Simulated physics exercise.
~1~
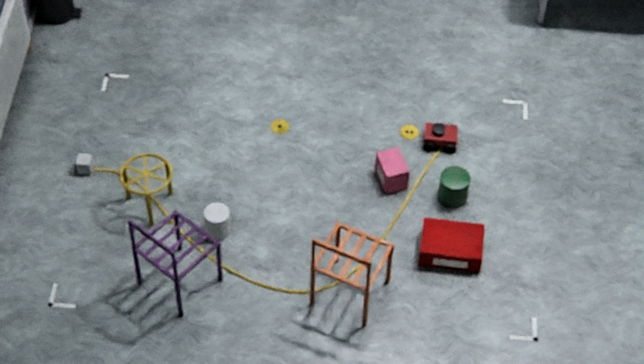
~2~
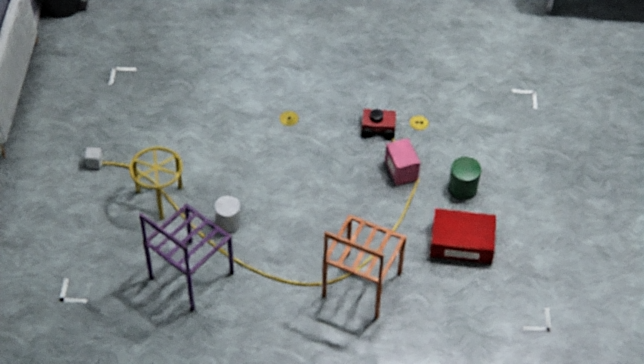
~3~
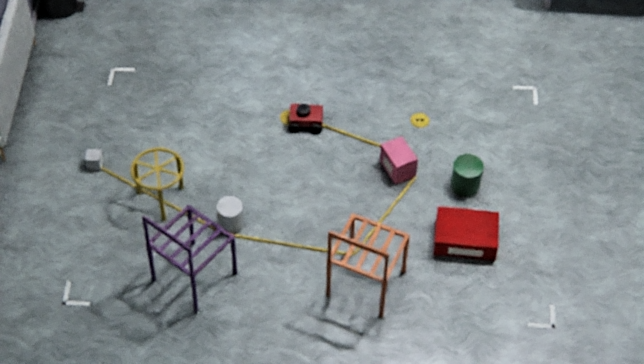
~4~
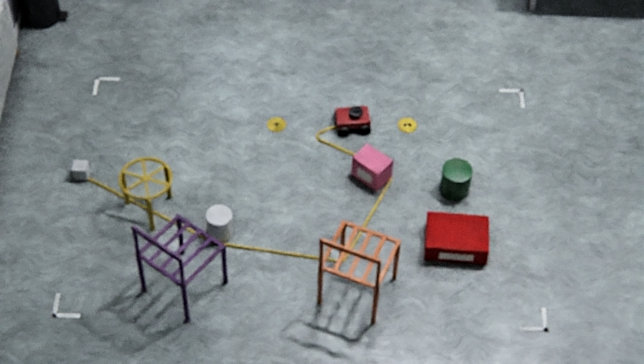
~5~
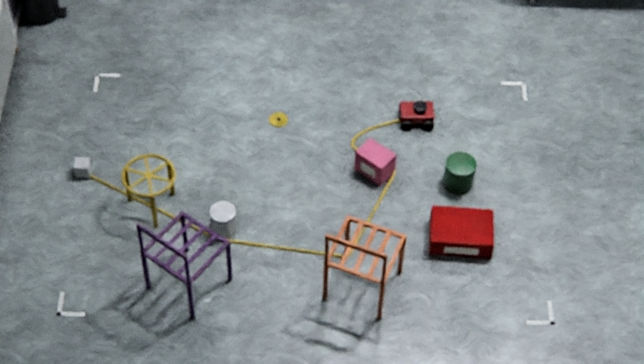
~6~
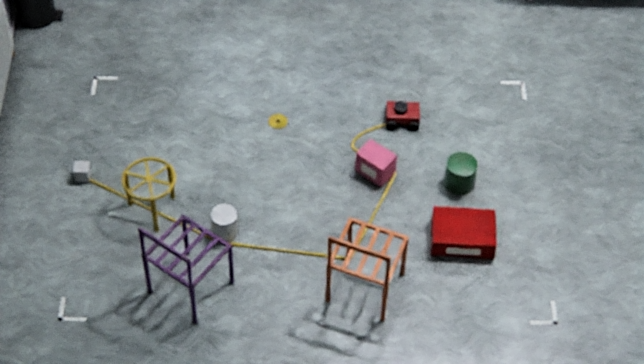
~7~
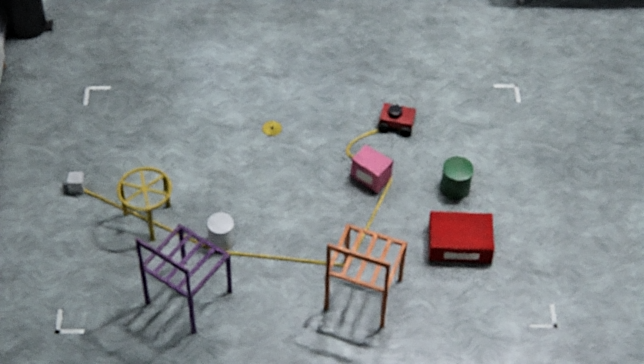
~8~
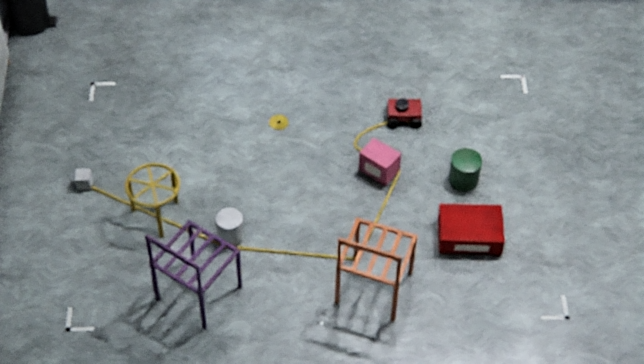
A small red cart trails a yellow cord left, dragging a pink box, then returns right and stops.
